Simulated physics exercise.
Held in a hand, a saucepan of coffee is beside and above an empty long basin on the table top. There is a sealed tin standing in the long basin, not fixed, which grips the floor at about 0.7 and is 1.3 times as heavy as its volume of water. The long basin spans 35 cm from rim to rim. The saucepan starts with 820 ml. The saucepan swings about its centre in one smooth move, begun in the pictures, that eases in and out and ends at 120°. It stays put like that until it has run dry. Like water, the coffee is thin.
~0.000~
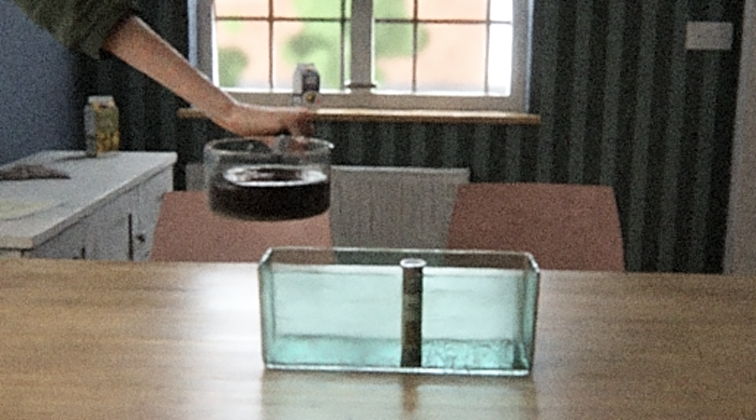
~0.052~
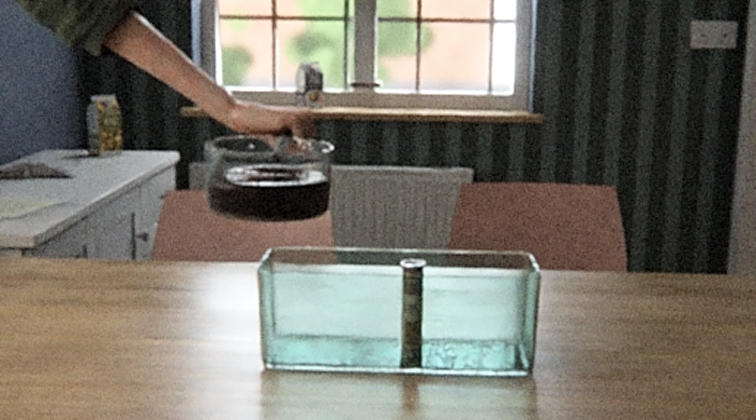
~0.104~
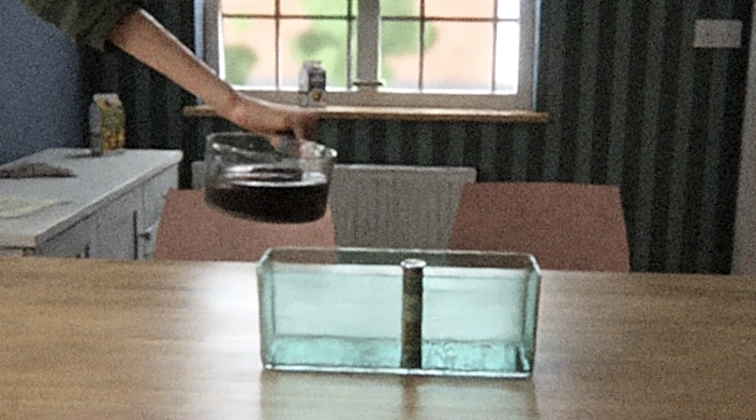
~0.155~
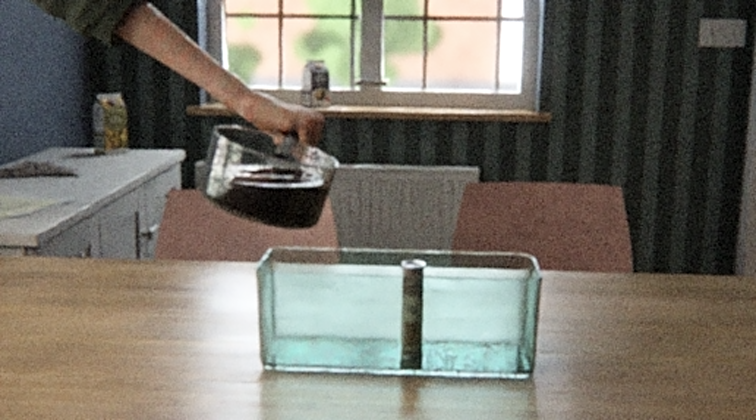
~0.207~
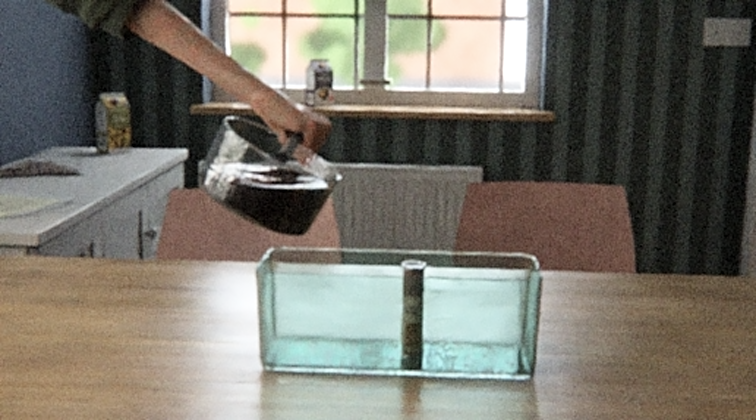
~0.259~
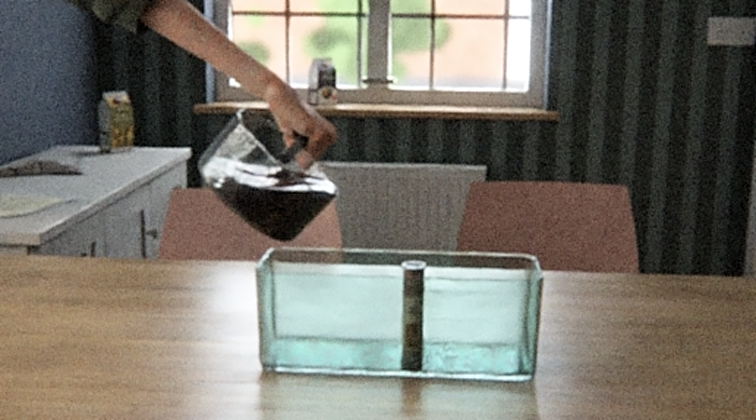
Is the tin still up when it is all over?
Yes, the tin stays standing.
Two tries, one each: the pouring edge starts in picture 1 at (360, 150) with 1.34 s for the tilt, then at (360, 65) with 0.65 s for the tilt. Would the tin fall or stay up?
The tin stays vertical the first time and overturns the second time.
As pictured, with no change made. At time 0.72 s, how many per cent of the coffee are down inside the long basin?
I reckon close to 94 per cent.
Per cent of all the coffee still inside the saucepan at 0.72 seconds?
3 %.
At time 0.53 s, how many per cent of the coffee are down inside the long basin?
Roughly 58 percent of it.
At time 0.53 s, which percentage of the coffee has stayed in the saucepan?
Portion remaining: Approx. 20 per cent.
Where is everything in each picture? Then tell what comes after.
In the first frame, tilt 0°; pouring edge (331, 148); surface from (211, 175) to (328, 177); the long basin's rim runs from (264, 260) to (535, 266); the tin's top is at (413, 267).
In the second frame, tilt 2°; pouring edge (332, 150); surface from (210, 175) to (328, 178).
In the third frame, tilt 7°; pouring edge (334, 156); surface from (210, 174) to (328, 179).
In the fourth frame, tilt 16°; pouring edge (336, 167); surface from (208, 172) to (330, 181).
In the fifth frame, tilt 28°; pouring edge (337, 181); surface from (204, 168) to (333, 184).
In the sixth frame, tilt 41°; pouring edge (335, 196); surface from (205, 160) to (337, 188).
Then, 0.53 s in, the tilt is 110° and 19 per cent is still to pour; the tin stands where it began.
Then, 0.72 s in, the tilt is 120° and 3 per cent is still to pour; the tin stands where it began.
Then, 0.93 s in, the tilt is 120° and 0 per cent is still to pour; the tin stands where it began.
Then, 1.15 s in, the tilt is 120° and 0 per cent is still to pour; the tin stands where it began.
Finally, the tin stands where it began.
